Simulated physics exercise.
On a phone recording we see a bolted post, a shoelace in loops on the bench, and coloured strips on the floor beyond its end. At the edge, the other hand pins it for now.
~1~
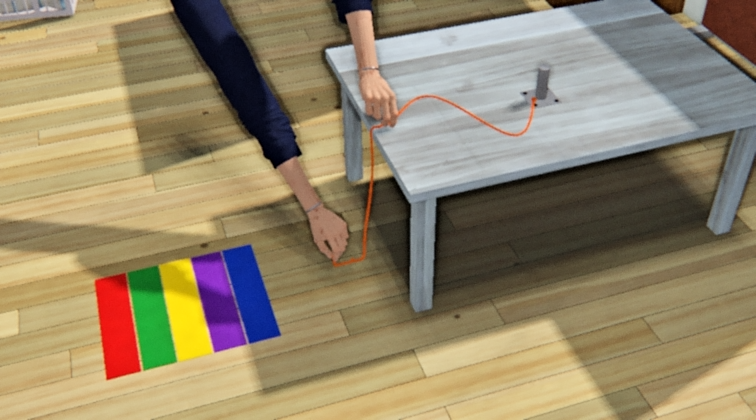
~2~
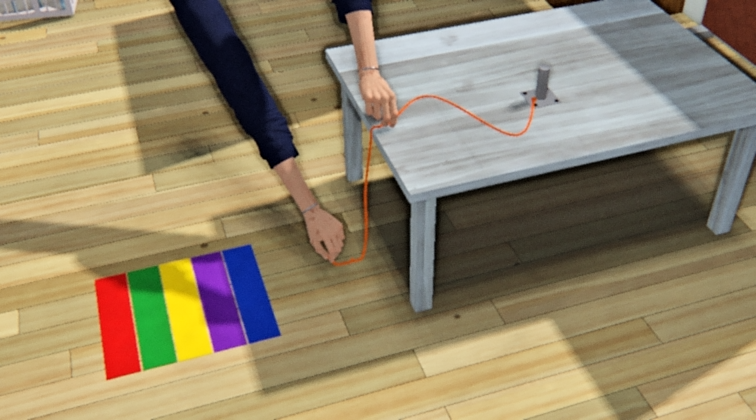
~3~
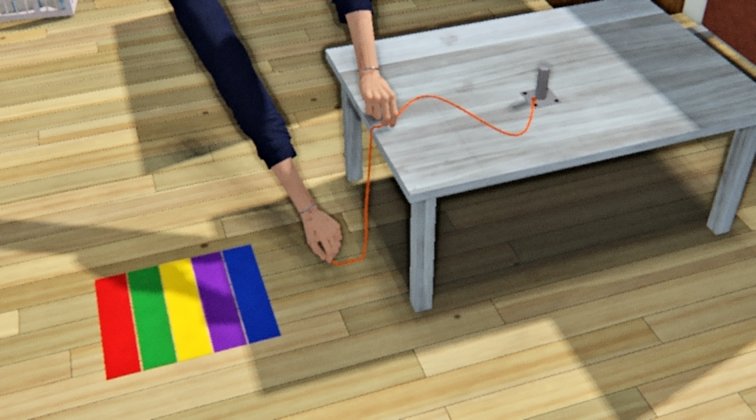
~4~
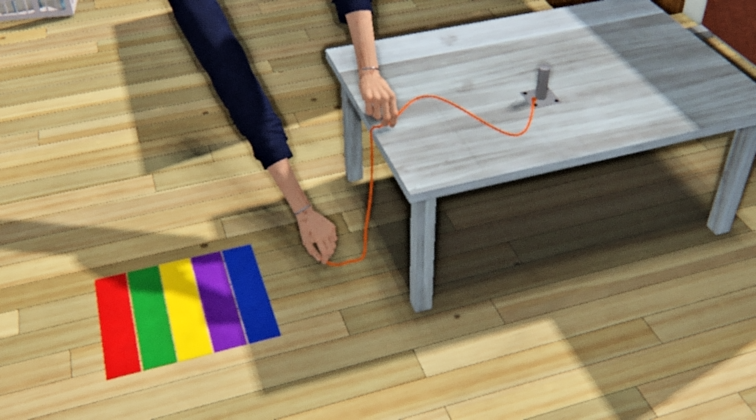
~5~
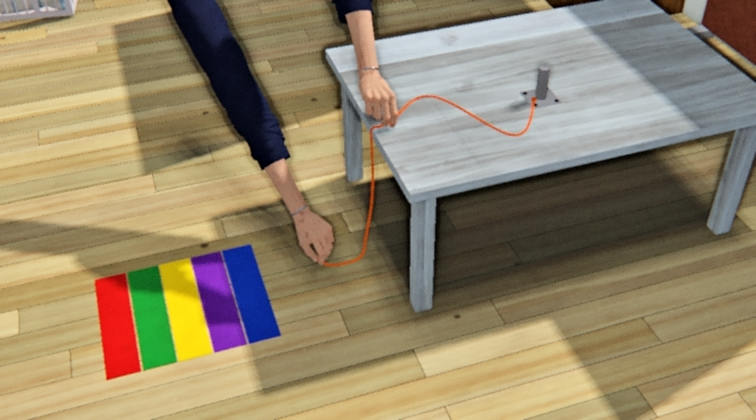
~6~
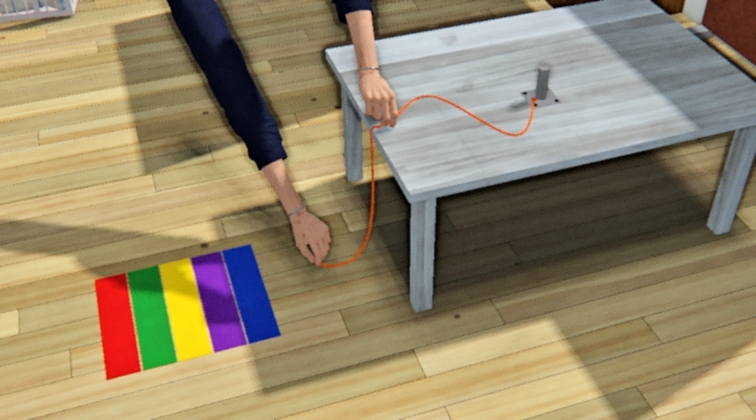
A hand near the floor draws the orange lace's end slightly left beside the table.
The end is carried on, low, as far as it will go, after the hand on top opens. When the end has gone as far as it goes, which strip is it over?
It is over the red strip.
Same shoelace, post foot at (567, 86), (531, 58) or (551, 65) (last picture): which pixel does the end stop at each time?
Try by try: (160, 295), (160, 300) and (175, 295).
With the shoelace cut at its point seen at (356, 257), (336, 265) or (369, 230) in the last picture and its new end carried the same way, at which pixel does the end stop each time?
Taking the tries in order gives (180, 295), (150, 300) and (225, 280).
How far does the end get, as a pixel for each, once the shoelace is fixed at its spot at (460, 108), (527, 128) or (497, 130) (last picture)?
(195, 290), (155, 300), (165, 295).
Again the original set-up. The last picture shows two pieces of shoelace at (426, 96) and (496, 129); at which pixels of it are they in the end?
I'd put the first at about (365, 143) and the other at about (449, 117).
A little later, end near (169, 296); over yellow.
Next, end near (137, 303); over green.
When it is tight, end near (119, 308); over red. It halts on the red strip.
